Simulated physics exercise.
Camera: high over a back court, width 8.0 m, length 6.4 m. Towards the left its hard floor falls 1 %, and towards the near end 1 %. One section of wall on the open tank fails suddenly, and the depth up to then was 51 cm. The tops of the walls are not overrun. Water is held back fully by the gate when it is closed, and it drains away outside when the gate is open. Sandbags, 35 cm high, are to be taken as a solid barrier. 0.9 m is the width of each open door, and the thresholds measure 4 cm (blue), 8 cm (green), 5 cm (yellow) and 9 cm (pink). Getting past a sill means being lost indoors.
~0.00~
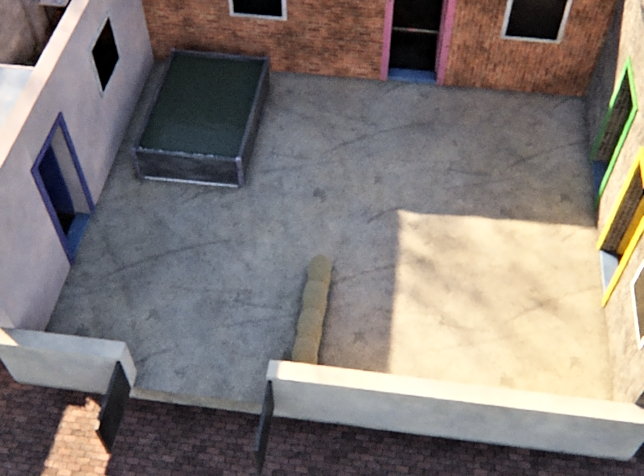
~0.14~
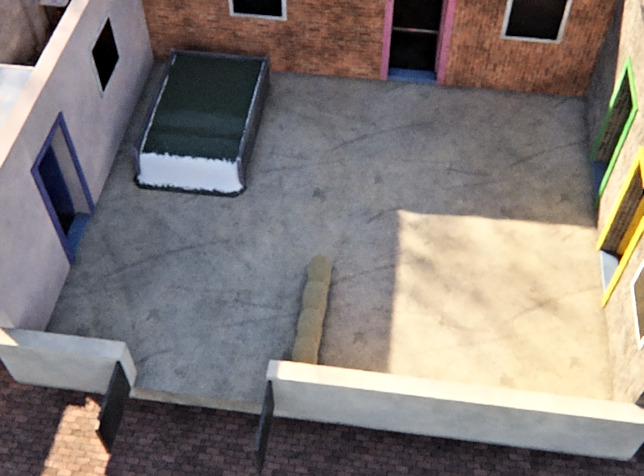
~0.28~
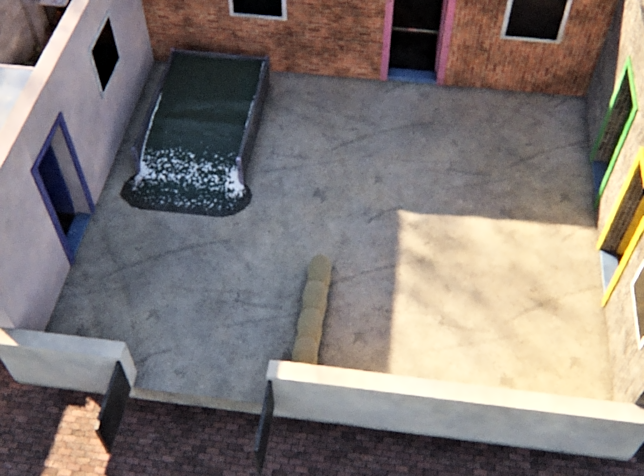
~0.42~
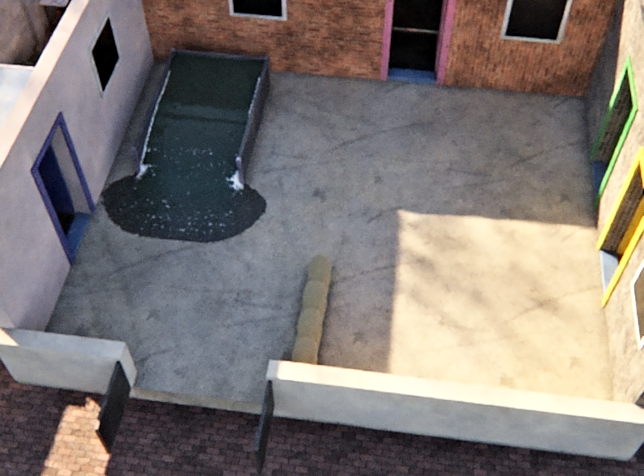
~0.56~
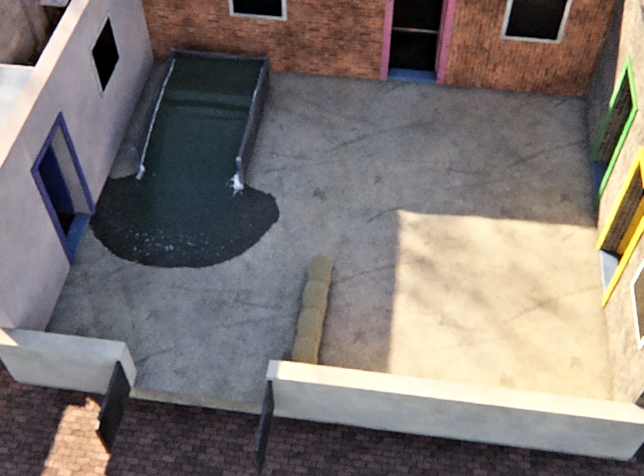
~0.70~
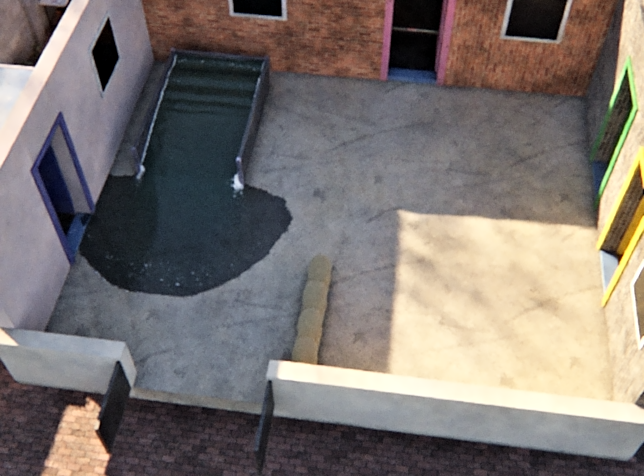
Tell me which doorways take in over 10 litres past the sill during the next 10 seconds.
Within those 10 seconds, the blue door takes in over 10 litres; the green door takes in no more than that; the yellow door takes in no more than that; the pink door takes in no more than that.
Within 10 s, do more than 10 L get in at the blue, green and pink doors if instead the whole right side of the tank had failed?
Then it goes blue fine, green too high, pink fine.
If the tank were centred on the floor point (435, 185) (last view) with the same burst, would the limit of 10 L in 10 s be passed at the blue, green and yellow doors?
Lab note: Vs limit, blue door limit held; green door limit held; yellow door limit broken.
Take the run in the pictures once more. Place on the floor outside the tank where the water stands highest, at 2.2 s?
The spot is near (35, 359) in the last view.
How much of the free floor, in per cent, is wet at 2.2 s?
Some 25 per cent of it.
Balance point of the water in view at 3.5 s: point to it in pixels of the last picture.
Around (174, 243).
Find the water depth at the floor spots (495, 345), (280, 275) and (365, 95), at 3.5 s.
In that order: 0, 2 and 0 cm.
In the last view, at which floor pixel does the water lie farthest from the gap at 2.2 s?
Somewhere near pixel (289, 389).
After 1.4 s water covers 25 % of the floor and is deepest (23 cm) near (161, 183); blue door 11 cm at the sill, 3 L in, green door not reached, yellow door not reached, pink door not reached.
After 2.2 s water covers 25 % of the floor and is deepest (37 cm) near (35, 359); blue door 11 cm at the sill, 28 L in, green door not reached, yellow door not reached, pink door not reached.
After 3.5 s water covers 30 % of the floor and is deepest (26 cm) near (35, 359); blue door 9 cm at the sill, 63 L in, green door not reached, yellow door not reached, pink door not reached.
After 6.0 s water covers 30 % of the floor and is deepest (13 cm) near (35, 359); blue door 10 cm at the sill, 104 L in, green door not reached, yellow door not reached, pink door not reached.
After 10.0 s water covers 40 % of the floor and is deepest (11 cm) near (35, 359); blue door 7 cm at the sill, 141 L in, green door not reached, yellow door not reached, pink door not reached.
